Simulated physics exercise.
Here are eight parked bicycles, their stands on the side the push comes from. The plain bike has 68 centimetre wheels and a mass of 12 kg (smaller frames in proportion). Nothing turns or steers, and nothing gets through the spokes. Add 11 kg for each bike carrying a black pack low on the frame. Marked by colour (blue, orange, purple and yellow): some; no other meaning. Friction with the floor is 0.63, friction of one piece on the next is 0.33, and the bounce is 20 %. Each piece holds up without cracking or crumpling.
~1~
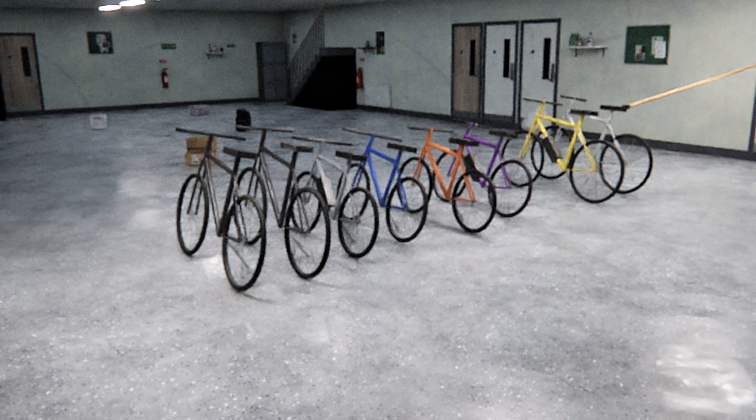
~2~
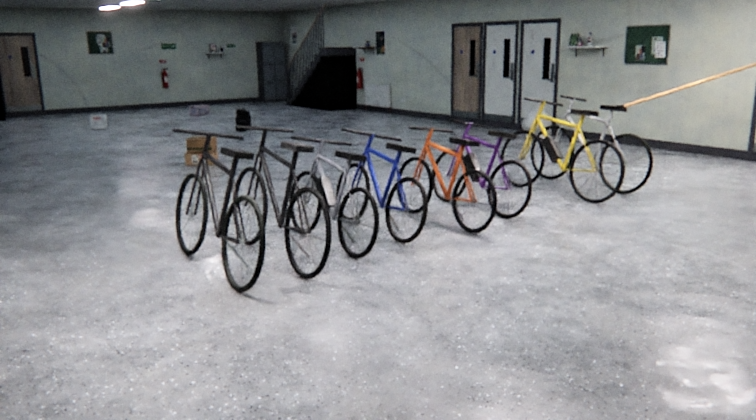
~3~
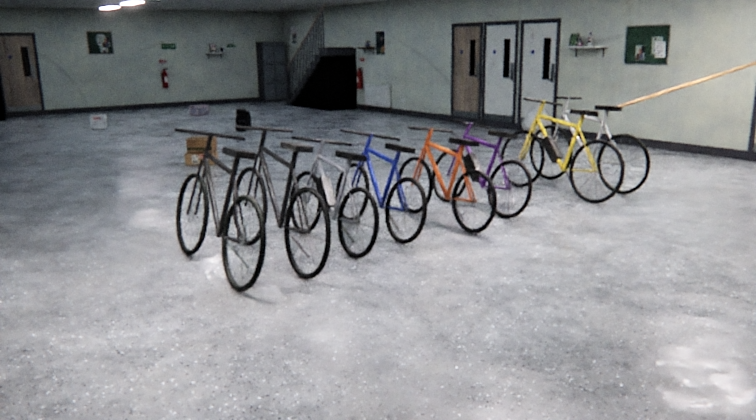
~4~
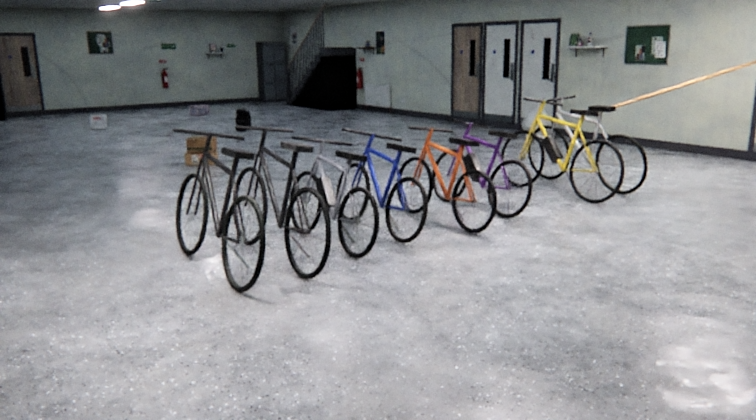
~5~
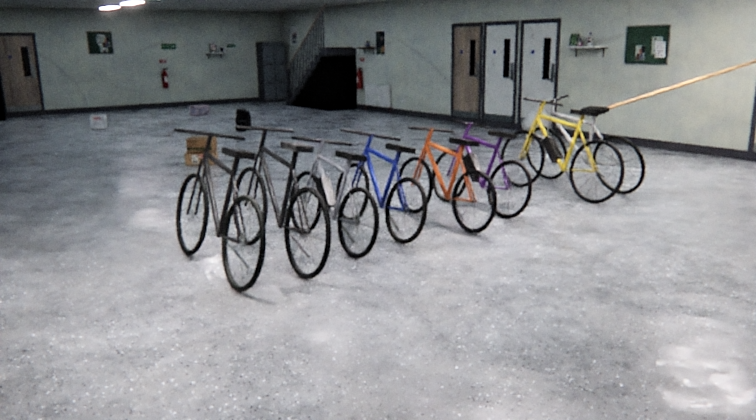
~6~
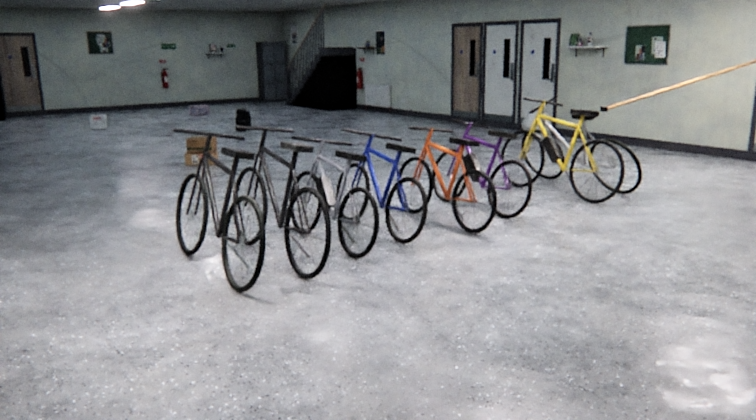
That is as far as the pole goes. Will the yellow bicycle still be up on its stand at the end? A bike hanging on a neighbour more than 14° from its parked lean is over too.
No, it tips.
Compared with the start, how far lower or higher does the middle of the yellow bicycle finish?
35 centimetres lower, roughly.
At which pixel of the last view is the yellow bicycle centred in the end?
I'd put it somewhere near (517, 185).
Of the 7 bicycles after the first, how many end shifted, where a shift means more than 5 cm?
I count 1 of them.
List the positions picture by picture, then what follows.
In the first picture (pixels give the middle of a visible side), pole end (629, 107) 13 cm from the first bicycle; yellow bicycle (540, 145); blue bicycle (350, 177); orange bicycle (421, 174); none of the others has stirred.
The second picture shows pole end 20 mm from the first bicycle; yellow bicycle (540, 145).
The third picture shows pole end pushing; yellow bicycle (540, 145); none of the others has stirred.
The fourth picture shows pole end pushing; yellow bicycle (540, 145); none of the others has stirred.
The fifth picture shows pole end stopped; yellow bicycle (540, 145); none of the others has stirred.
The sixth picture shows pole end (607, 109) stopped; yellow bicycle (540, 145); purple bicycle (462, 163); blue bicycle (349, 178); none of the others has stirred.
Then, 1.01 s past the last view, 1 of the 7 other bicycles over; yellow bicycle 73° from how it stood; purple bicycle 3° from how it stood.
Then, 1.39 s past the last view, 1 of the 7 other bicycles over; yellow bicycle lying flat.
In the end, 1 of the 7 other bicycles over; yellow bicycle lying flat; blue bicycle unmoved; purple bicycle unmoved. Six left standing. From the last view, middles, yellow bicycle near (517, 185), blue bicycle near (381, 183).
